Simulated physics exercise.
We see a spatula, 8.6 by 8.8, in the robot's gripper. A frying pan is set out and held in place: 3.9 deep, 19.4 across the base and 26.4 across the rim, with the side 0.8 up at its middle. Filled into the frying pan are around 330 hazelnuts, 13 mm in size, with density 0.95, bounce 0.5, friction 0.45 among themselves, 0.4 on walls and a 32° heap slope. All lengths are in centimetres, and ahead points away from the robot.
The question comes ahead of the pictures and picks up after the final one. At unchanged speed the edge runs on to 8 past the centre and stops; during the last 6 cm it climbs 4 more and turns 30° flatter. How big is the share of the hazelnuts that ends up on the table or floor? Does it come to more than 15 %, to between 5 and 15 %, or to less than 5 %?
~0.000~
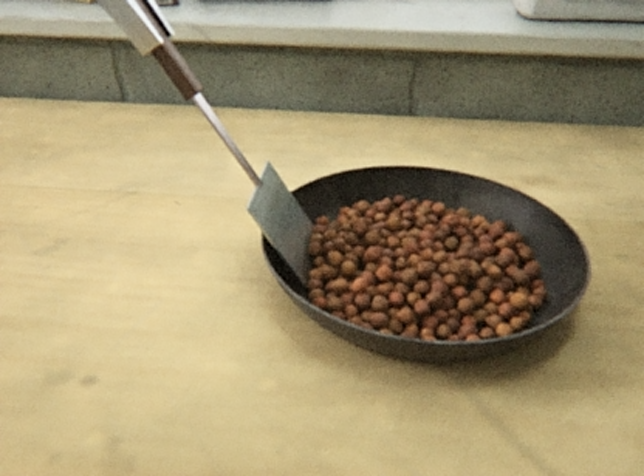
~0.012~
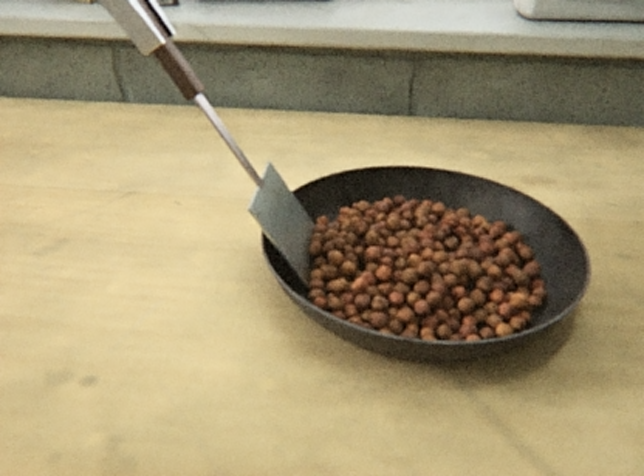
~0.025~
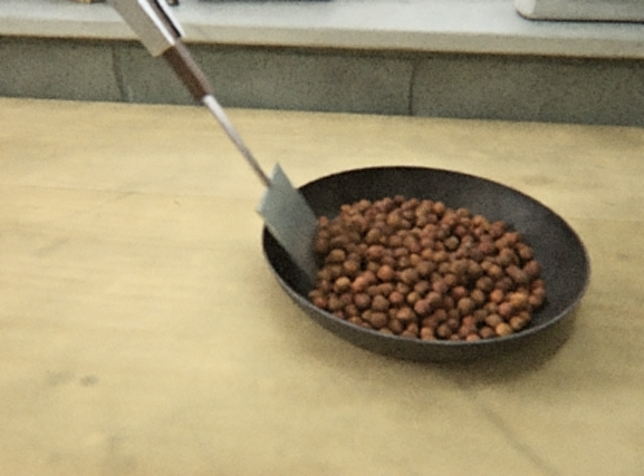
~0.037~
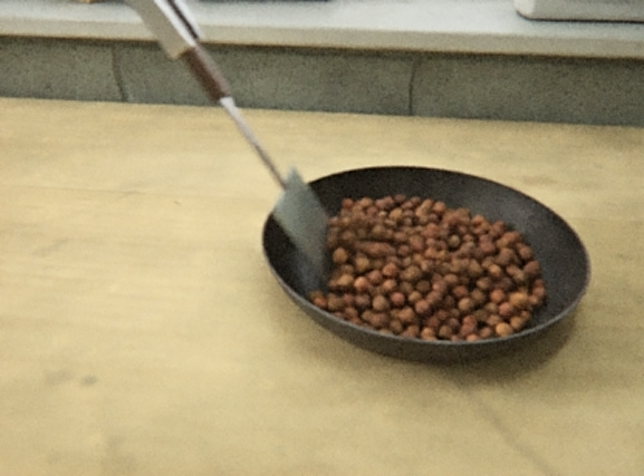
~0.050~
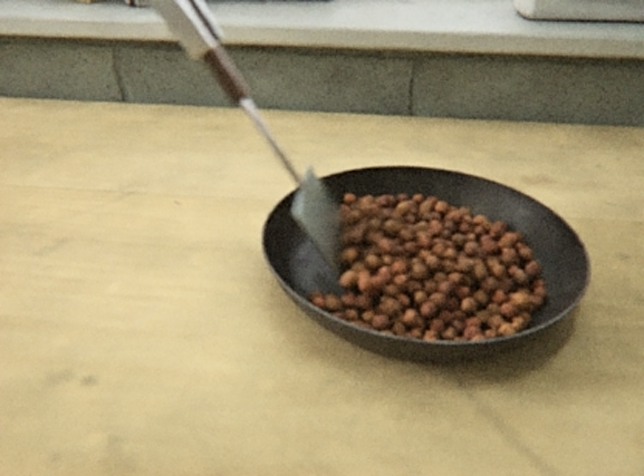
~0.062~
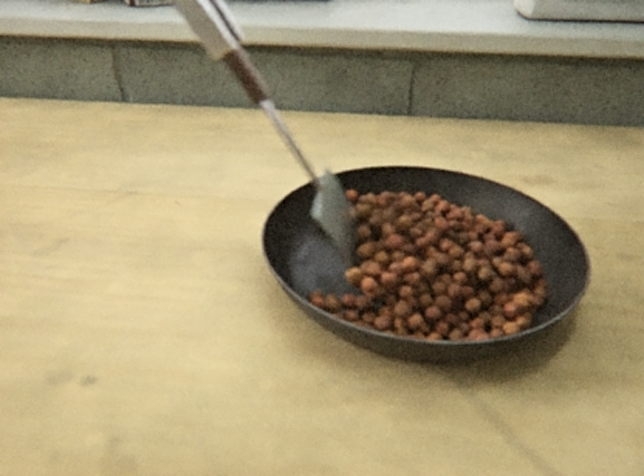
It comes to more than 15 %.
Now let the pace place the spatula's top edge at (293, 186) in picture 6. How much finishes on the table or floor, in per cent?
5 %.
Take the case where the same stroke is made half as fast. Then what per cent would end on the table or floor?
About 10 %.
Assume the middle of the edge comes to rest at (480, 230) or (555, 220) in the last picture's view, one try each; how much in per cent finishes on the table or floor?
First try roughly 20 percent, second roughly 35 percent.
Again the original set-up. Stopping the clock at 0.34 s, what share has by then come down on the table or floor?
Share at that moment: Roughly 20 %.
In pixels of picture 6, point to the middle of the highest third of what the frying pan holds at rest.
(519, 257).
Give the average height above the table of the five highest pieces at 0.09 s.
I'd put them at about 6 centimetres above the table.
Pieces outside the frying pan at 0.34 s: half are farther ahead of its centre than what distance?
The distance is around 22 cm.
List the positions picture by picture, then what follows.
In the first picture, spatula top edge at (258, 183), sloping 58°; upper third of the load around (413, 252), from x 315 to 540, top at y 200; 329 in the frying pan.
In the second picture, spatula top edge at (259, 183), sloping 58°; upper third of the load around (410, 252), from x 315 to 540, top at y 200.
In the third picture, spatula top edge at (268, 184), sloping 58°; upper third of the load around (408, 251), from x 315 to 540, top at y 200.
In the fourth picture, spatula top edge at (284, 186), sloping 58°; upper third of the load around (406, 249), from x 315 to 540, top at y 200.
In the fifth picture, spatula top edge at (302, 187), sloping 58°; upper third of the load around (407, 248), from x 315 to 540, top at y 200.
In the sixth picture, spatula top edge at (321, 188), sloping 58°; upper third of the load around (409, 245), from x 315 to 540, top at y 195; 329 in the frying pan.
After 0.09 s, sloping 58°, highest piece 7 above the table; 329 in the frying pan.
After 0.12 s, sloping 50°, highest piece 8 above the table; 329 in the frying pan.
After 0.34 s, sloping 28°, highest piece 6 above the table; 254 in the frying pan, 69 on the table or floor, 6 on the blade or in flight.
After 1.39 s, sloping 28°, highest piece 5 above the table; 254 in the frying pan, 75 on the table or floor.
At rest, 254 in the frying pan, 75 on the table or floor. That is 23 % on the table or floor.
